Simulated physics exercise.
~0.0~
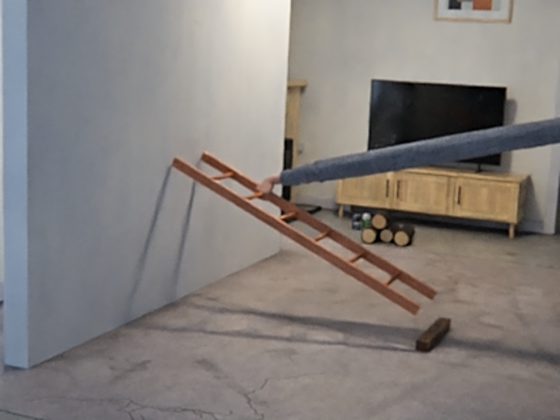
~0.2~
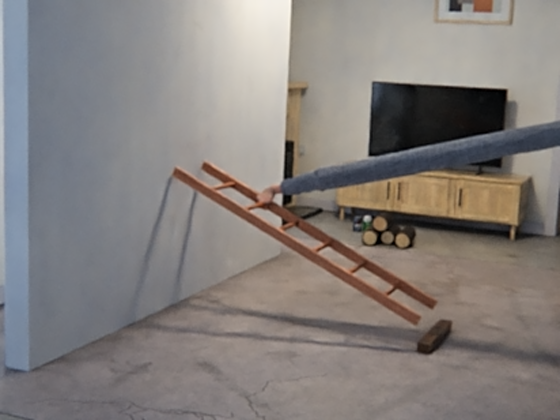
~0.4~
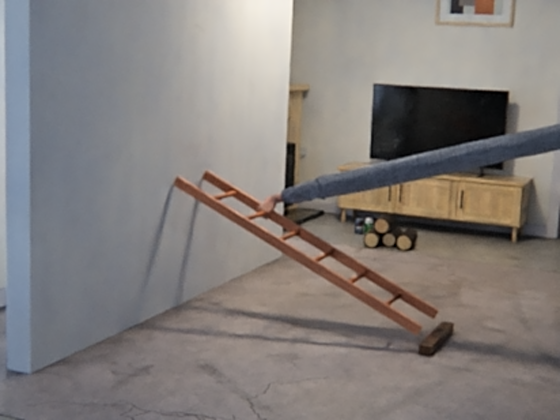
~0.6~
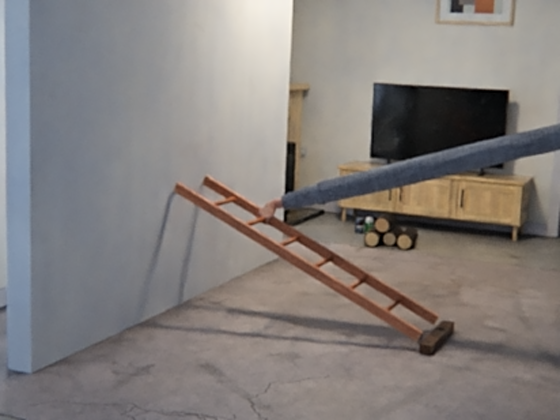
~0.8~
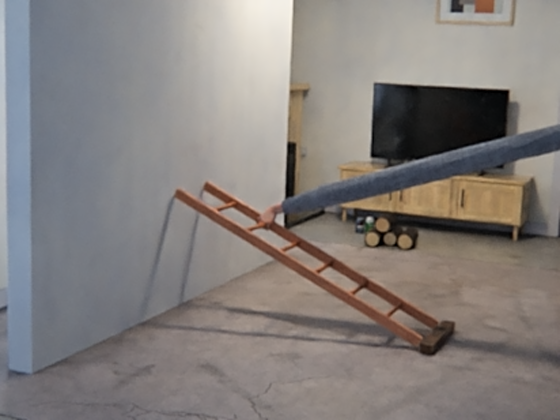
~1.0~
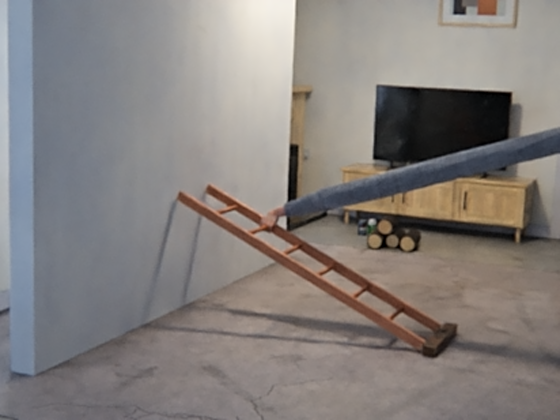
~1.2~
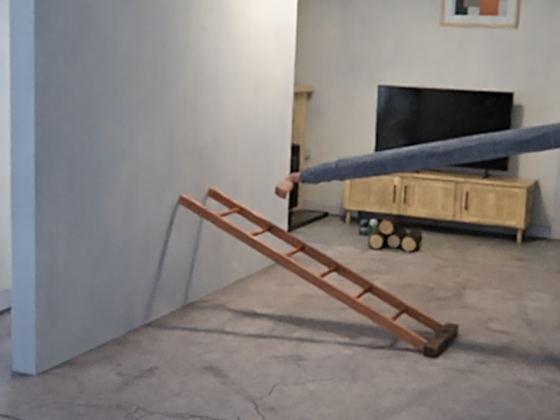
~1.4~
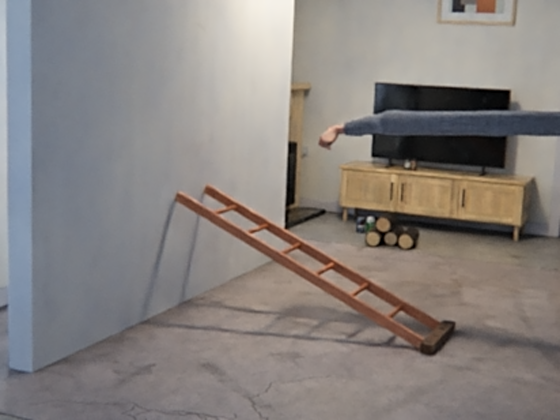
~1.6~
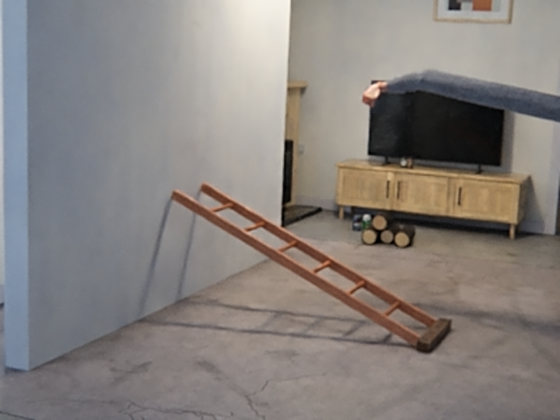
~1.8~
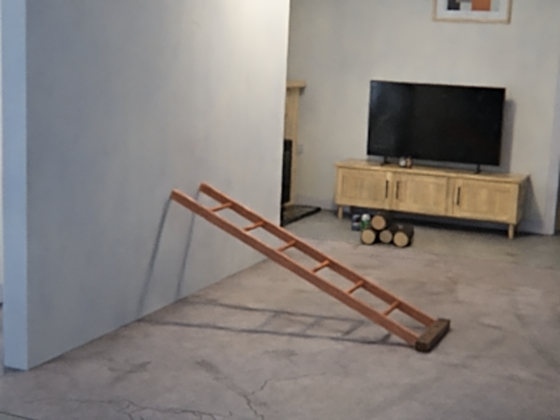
An orange wooden ladder leaning at a low slant against a pale wall was eased down by a hand until its foot met a small dark block on the floor; then the hand let go and withdrew to the right, and the ladder stayed propped up.
